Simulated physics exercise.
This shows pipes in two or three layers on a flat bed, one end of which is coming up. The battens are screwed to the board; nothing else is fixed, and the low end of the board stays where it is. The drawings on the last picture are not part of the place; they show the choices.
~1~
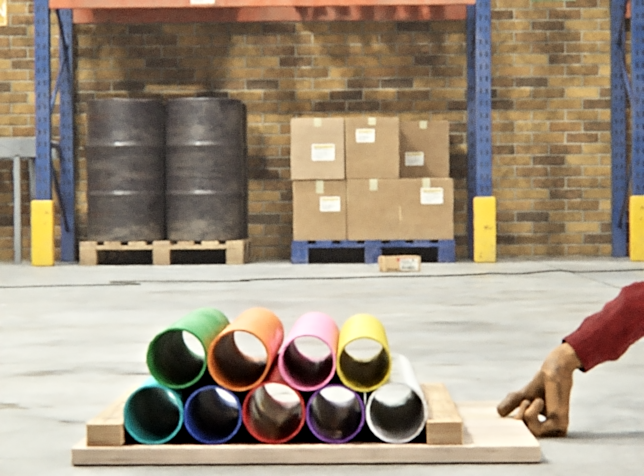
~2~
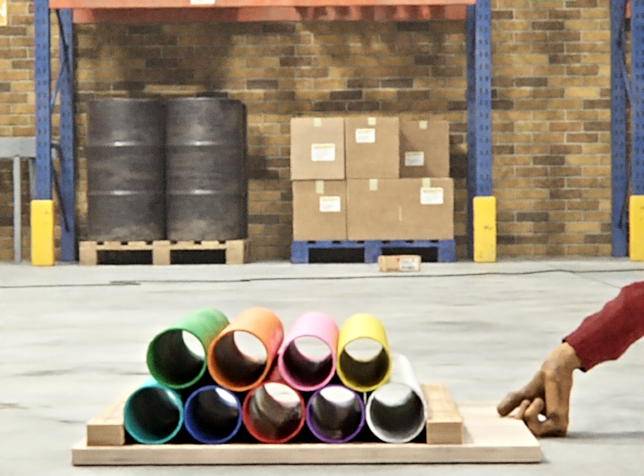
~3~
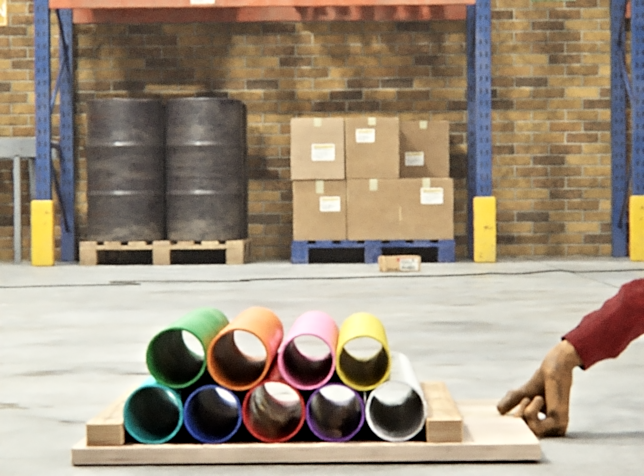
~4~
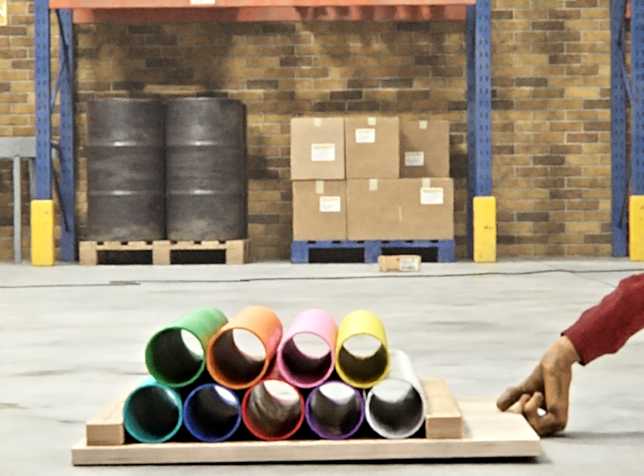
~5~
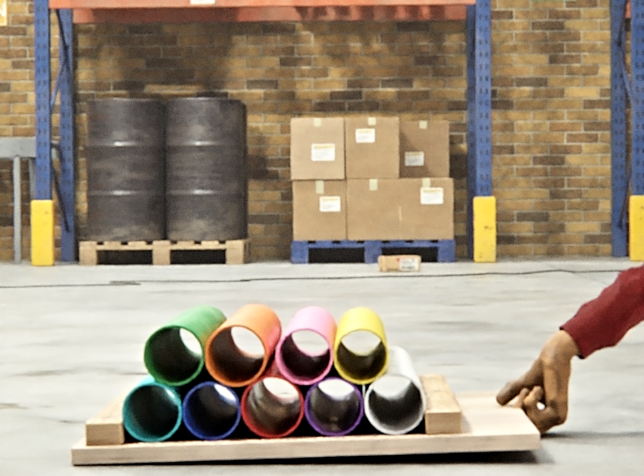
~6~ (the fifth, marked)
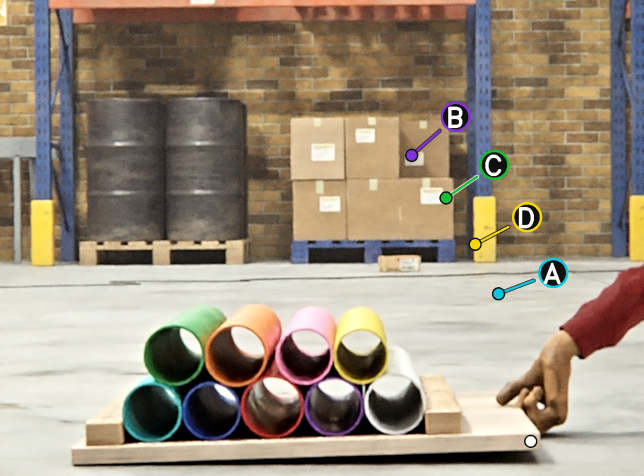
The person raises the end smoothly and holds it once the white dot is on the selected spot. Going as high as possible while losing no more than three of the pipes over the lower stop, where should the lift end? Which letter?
At most to D.
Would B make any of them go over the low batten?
Yes.
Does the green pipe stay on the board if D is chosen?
No, with D.
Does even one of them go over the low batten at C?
Yes, at C.
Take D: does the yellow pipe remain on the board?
Yes, with D.
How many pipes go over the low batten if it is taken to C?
The count is four.
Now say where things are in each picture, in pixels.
In the first frame, blue pipe (213, 414); red pipe (274, 412); purple pipe (335, 414).
In the second frame, purple pipe (335, 414); white pipe (397, 413).
In the third frame, board (310, 418); white pipe (396, 411); green pipe (176, 357).
In the fourth frame, board (310, 416); turquoise pipe (152, 413); blue pipe (212, 413).
In the fifth frame, board (310, 413); turquoise pipe (152, 412); blue pipe (212, 411).
On the copy, A at (499, 294); B at (411, 155); C at (446, 198); D at (475, 244); the white dot at (531, 441).
On D. First, board at 16°.
Then, board at 27°.
Finally, board at 27°, two over the low batten (orange, green).
By contrast, A none over the low batten; B four over the low batten (orange, yellow, green, pink); C four over the low batten (orange, yellow, green, pink).
